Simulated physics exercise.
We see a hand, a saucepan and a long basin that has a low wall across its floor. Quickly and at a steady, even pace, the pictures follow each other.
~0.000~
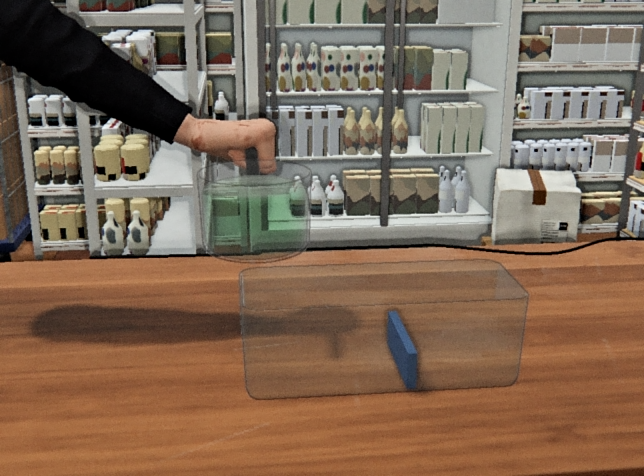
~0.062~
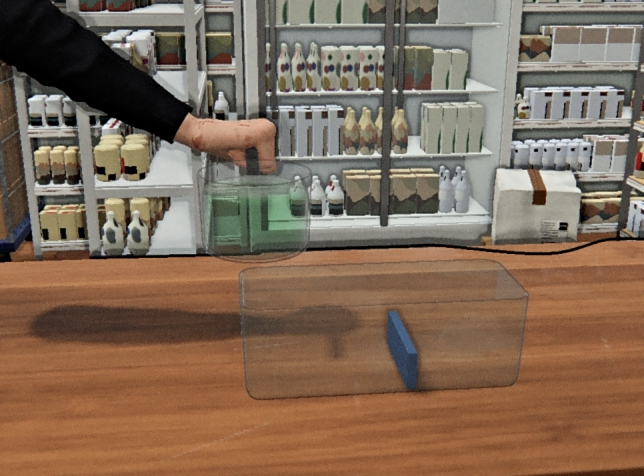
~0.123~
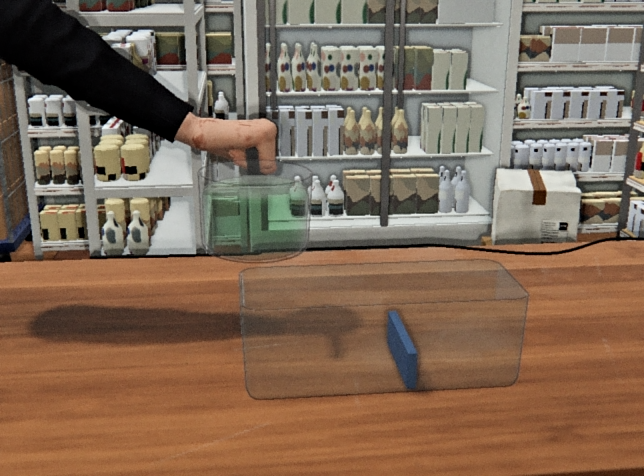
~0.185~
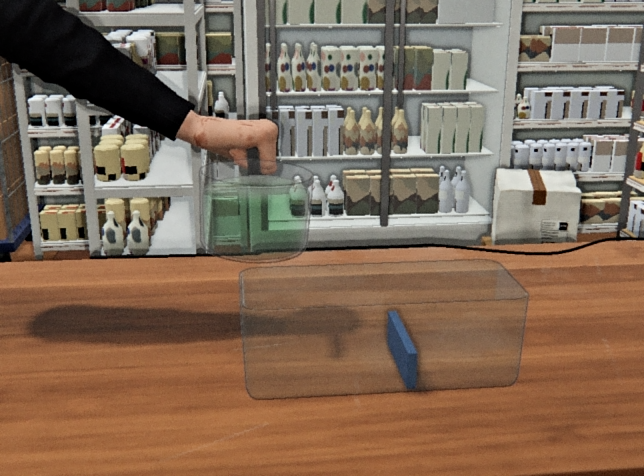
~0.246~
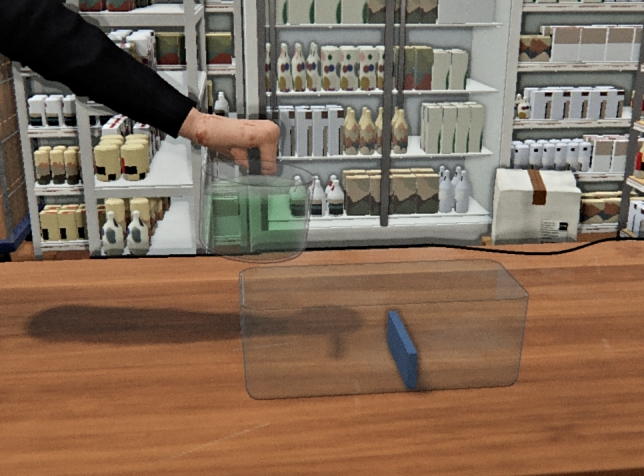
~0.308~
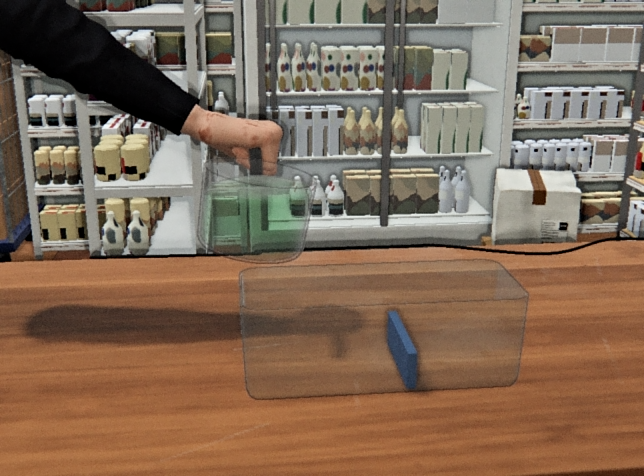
In a storeroom or shop, seen from the front across a wooden counter, shelves of bottles and boxes line the background. A dark-sleeved arm reaches in from the left, its hand holding a see-through, greenish container above and behind a clear, long basin with a small blue wall standing inside. The hand shifts very slightly as the container tilts a little to the right, while the camera stays still.
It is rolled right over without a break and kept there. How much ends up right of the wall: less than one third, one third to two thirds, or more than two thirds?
After it calms, what's right of the wall is a small share, below one third.
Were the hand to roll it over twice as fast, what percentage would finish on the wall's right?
10 per cent or thereabouts.
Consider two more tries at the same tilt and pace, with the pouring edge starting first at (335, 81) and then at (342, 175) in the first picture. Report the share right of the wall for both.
Roughly 60 per cent, then roughly 35 per cent.
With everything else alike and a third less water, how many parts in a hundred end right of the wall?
I'd put it at some 0 %.
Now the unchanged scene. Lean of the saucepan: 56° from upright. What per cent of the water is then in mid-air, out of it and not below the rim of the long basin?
It's close to 15 per cent.
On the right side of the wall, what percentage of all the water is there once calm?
I'd put it near 0 per cent.
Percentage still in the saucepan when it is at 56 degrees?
Still holding around 75 %, give or take.
A moment on, the saucepan is tipped part way and 77 per cent is still to pour, 7 is left of the wall and 0 right of it.
Next, the saucepan is tipped on its side and 23 per cent is still to pour, 67 is left of the wall and 1 right of it.
Then the saucepan is tipped right over and 2 per cent is still to pour, 95 is left of the wall and 2 right of it.
Later the saucepan is tipped right over and 0 per cent is still to pour, 98 is left of the wall and 2 right of it.
In the end 98 per cent lies left of the wall, 2 right of it and 0 outside.
